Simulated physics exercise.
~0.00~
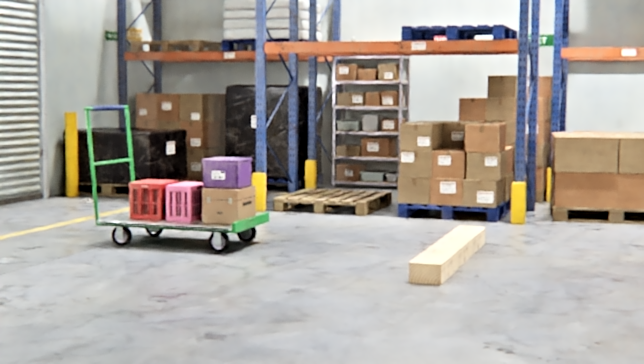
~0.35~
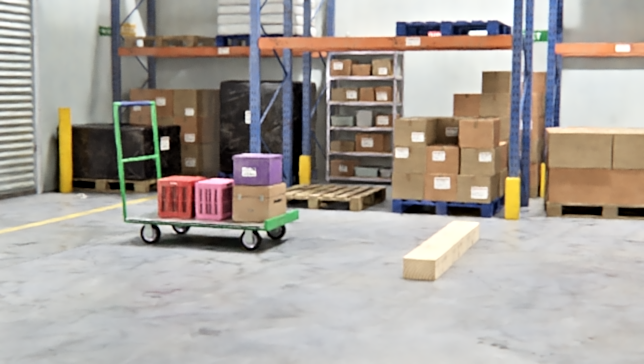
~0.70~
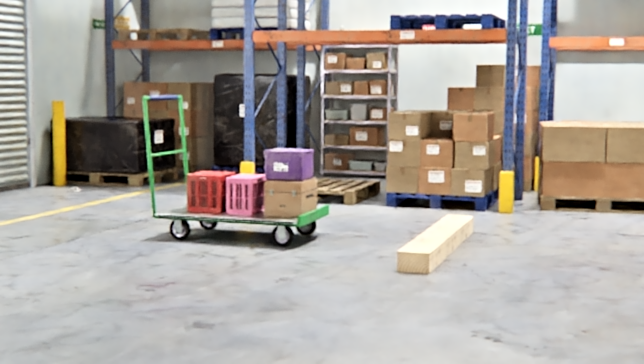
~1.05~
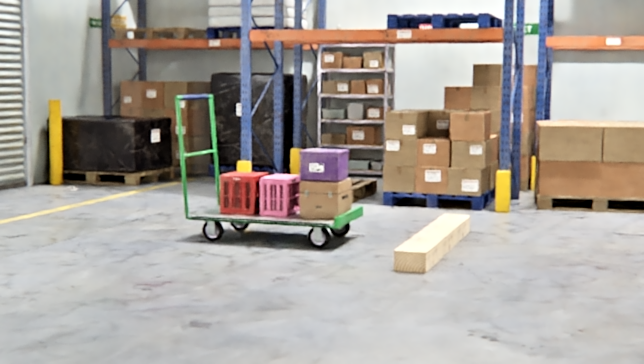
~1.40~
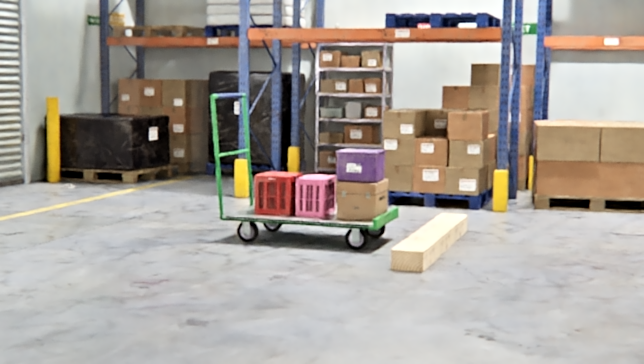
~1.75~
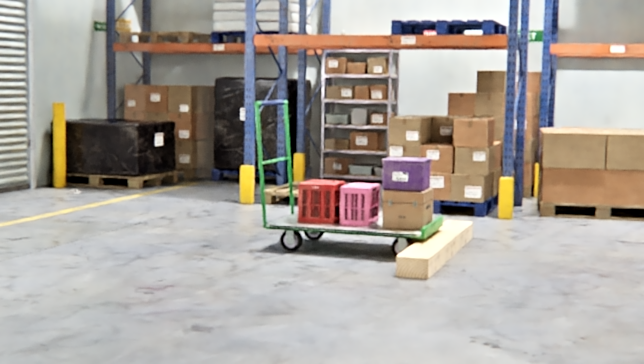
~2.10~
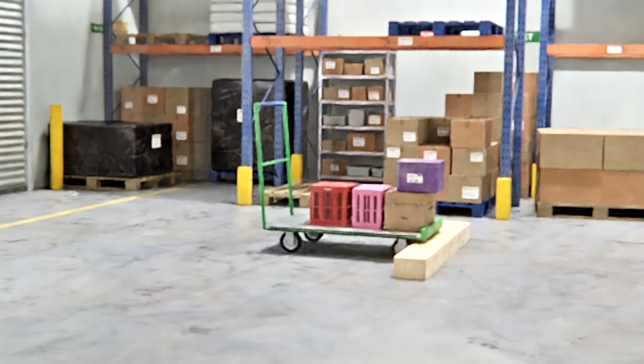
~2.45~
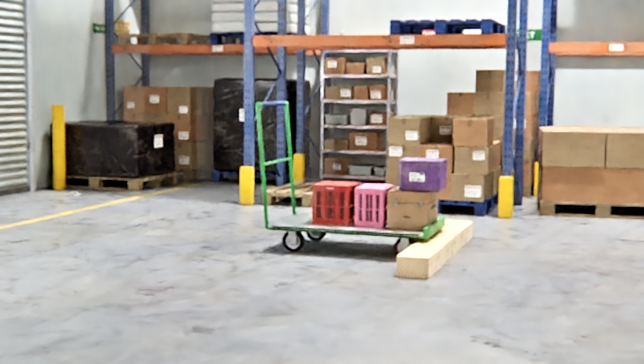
In a warehouse, a green flatbed trolley carrying red and pink crates and a purple tote stacked on a brown box rolled right until it stopped against a wooden beam; the load slid forward slightly, but everything stayed aboard.
